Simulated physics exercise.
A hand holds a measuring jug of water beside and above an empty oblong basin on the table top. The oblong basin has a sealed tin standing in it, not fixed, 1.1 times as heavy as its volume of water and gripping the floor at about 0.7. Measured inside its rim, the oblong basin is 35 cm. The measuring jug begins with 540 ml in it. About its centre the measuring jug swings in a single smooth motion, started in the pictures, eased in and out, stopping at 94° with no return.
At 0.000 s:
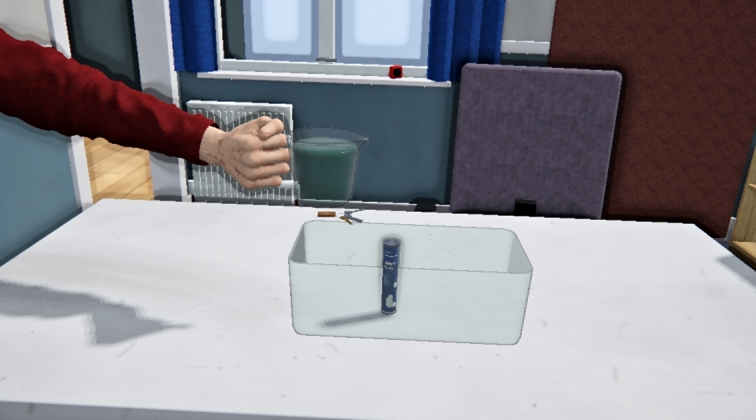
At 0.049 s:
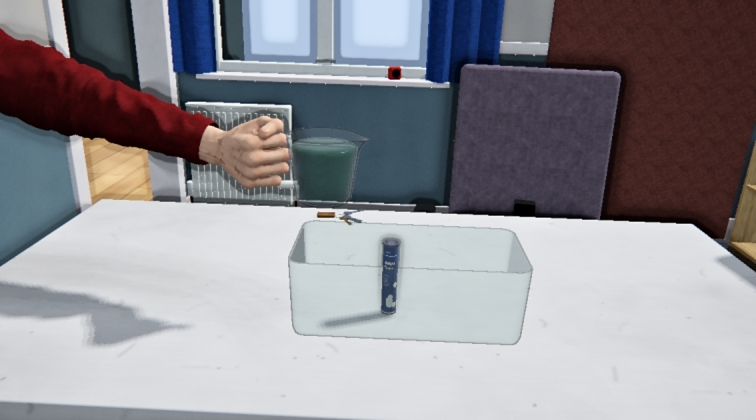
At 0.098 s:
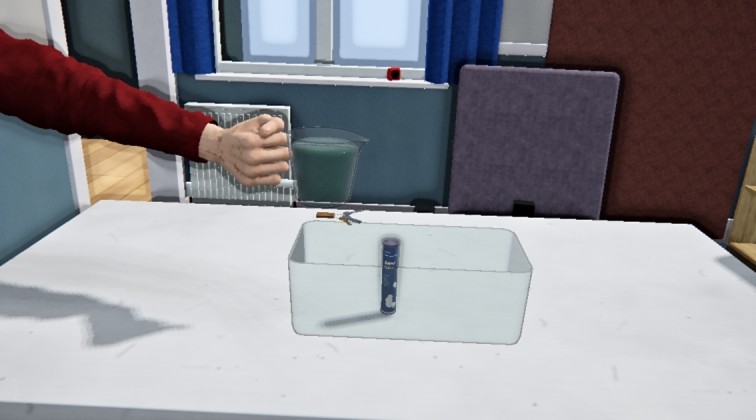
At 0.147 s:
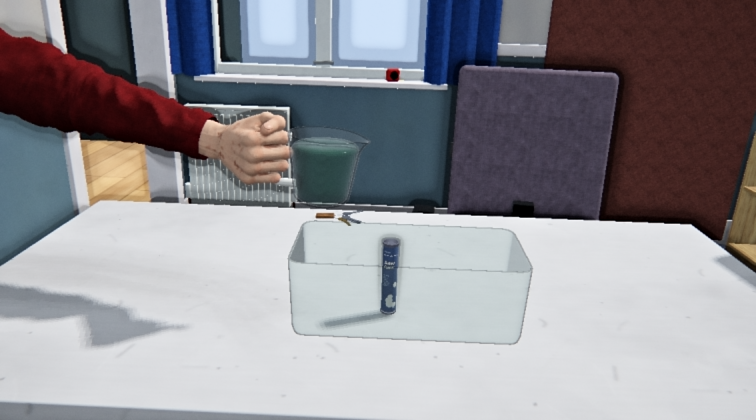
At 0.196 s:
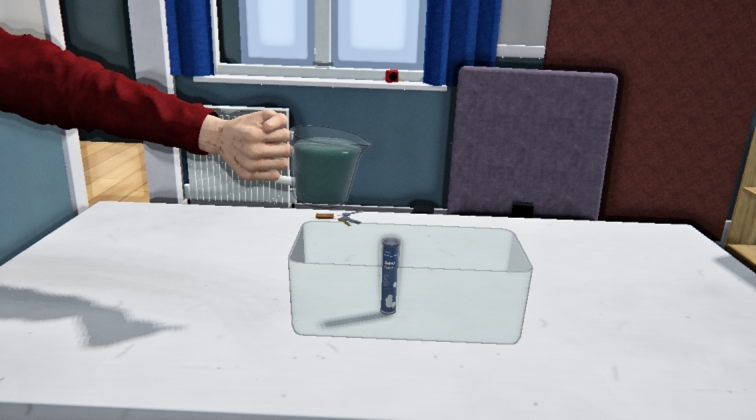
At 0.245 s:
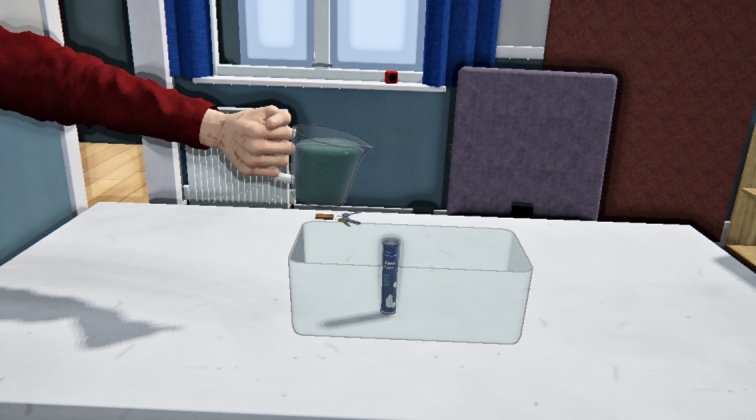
A hand in a red sleeve held a jug of greenish water above a white table and slowly tilted it slightly to the right, while a clear basin and a dark blue tin stayed still.
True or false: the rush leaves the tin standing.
False.
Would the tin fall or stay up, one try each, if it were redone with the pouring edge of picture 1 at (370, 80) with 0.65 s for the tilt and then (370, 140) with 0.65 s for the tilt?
Run one: It does not tip. Run two: It tumbles.
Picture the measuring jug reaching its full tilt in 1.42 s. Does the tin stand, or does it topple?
Outcome - the tin comes down.
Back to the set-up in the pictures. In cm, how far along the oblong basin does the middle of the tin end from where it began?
All told, the tin's centre has moved close to 7.5 cm.
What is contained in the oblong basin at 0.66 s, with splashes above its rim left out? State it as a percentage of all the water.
The basin holds roughly 6 in a hundred parts at that moment.
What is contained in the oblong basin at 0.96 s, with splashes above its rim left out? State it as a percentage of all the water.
Some 58 per cent.
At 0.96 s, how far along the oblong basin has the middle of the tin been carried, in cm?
Its middle sits about 0 cm from the start.
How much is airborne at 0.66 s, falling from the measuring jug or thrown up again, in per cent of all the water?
Around 18 in a hundred.
By 0.66 s the tilt is 59° and 76 per cent is still to pour; the tin stands where it began.
By 0.96 s the tilt is 89° and 25 per cent is still to pour; the tin stands where it began.
By 1.28 s the tilt is 94° and 3 per cent is still to pour; the tin leans 10°.
By 1.63 s the tilt is 94° and 0 per cent is still to pour; the tin lies on its side.
At rest the tin lies on its side.
